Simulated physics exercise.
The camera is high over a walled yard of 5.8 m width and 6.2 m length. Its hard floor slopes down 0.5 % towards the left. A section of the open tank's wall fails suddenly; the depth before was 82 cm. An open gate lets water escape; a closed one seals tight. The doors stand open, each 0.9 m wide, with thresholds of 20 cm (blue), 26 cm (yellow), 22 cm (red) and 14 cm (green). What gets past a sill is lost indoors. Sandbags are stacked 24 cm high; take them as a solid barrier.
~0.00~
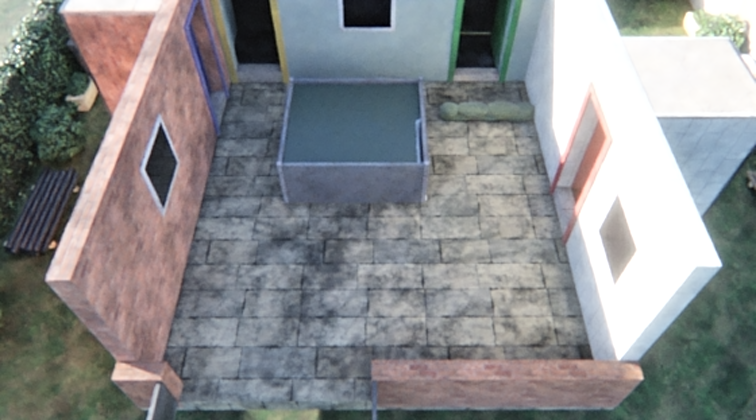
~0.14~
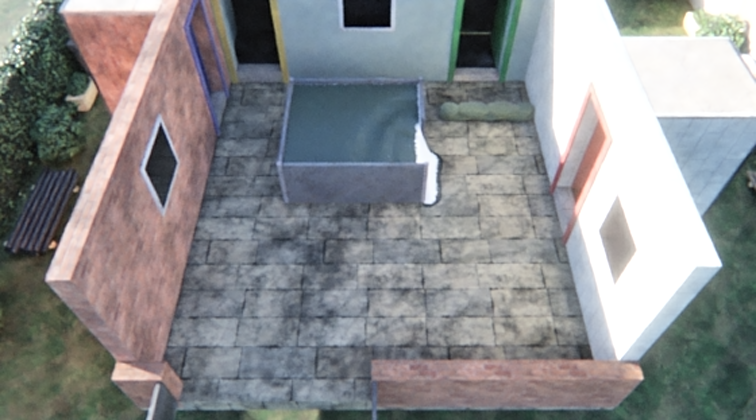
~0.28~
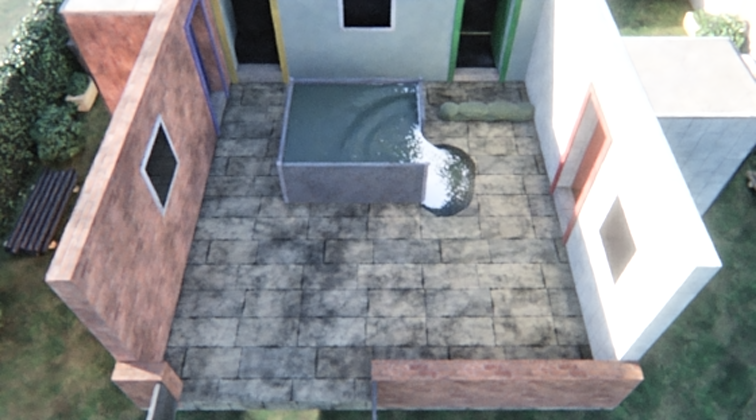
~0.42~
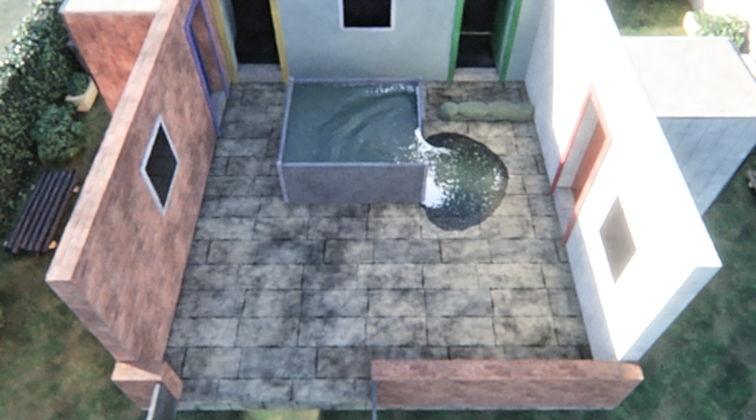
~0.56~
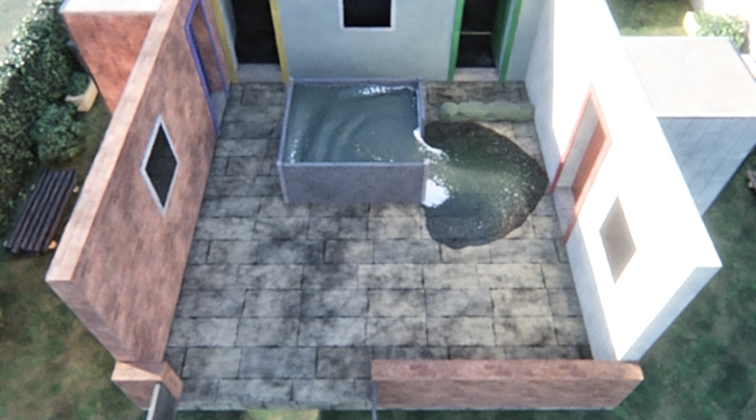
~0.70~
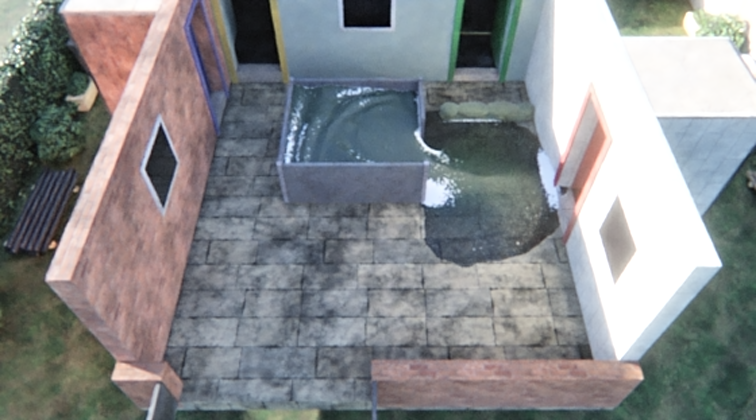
The footage shows a walled paved yard where water bursts from the right side of a raised open tank, foams at the gap, and spreads in a widening dark pool across the paving to the right-hand wall beside a red-framed doorway.
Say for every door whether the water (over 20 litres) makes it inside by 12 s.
The water let in: At the blue door it keeps below the limit; at the yellow door it does not reach the limit; at the red door it exceeds the limit; at the green door it stays under the limit.
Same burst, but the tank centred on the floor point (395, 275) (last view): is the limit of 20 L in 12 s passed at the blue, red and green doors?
Against that limit: Blue below, red below, green under.
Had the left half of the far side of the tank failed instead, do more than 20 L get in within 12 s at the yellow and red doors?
Against that limit: Yellow over, red below.
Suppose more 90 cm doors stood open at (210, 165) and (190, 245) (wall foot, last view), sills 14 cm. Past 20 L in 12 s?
In turn: Not over, under.
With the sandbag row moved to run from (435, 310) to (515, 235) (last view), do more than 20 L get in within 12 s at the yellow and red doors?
Against that limit: Yellow under, red above.
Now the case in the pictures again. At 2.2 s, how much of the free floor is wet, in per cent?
About 30 per cent.
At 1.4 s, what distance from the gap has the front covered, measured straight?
Roughly 3.6 m.
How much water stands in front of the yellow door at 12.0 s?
Roughly 15.5 cm deep.
After 1.4 s water covers 25 % of the floor and is deepest (45 cm) near (429, 185); blue door not reached, yellow door not reached, red door 39 cm at the sill, 30 L in, green door not reached.
After 2.2 s water covers 30 % of the floor and is deepest (44 cm) near (591, 369); blue door not reached, yellow door not reached, red door 36 cm at the sill, 96 L in, green door 8 cm at the sill, 0 L in.
After 3.5 s water covers 50 % of the floor and is deepest (31 cm) near (580, 382); blue door not reached, yellow door not reached, red door 26 cm at the sill, 141 L in, green door 8 cm at the sill, 0 L in.
After 7.0 s water covers 95 % of the floor and is deepest (18 cm) near (539, 382); blue door 11 cm at the sill, 0 L in, yellow door 5 cm at the sill, 0 L in, red door 17 cm at the sill, 154 L in, green door 9 cm at the sill, 0 L in.
After 12.0 s water covers 95 % of the floor and is deepest (16 cm) near (386, 113); blue door 15 cm at the sill, 0 L in, yellow door 15 cm at the sill, 0 L in, red door 10 cm at the sill, 154 L in, green door 8 cm at the sill, 0 L in.
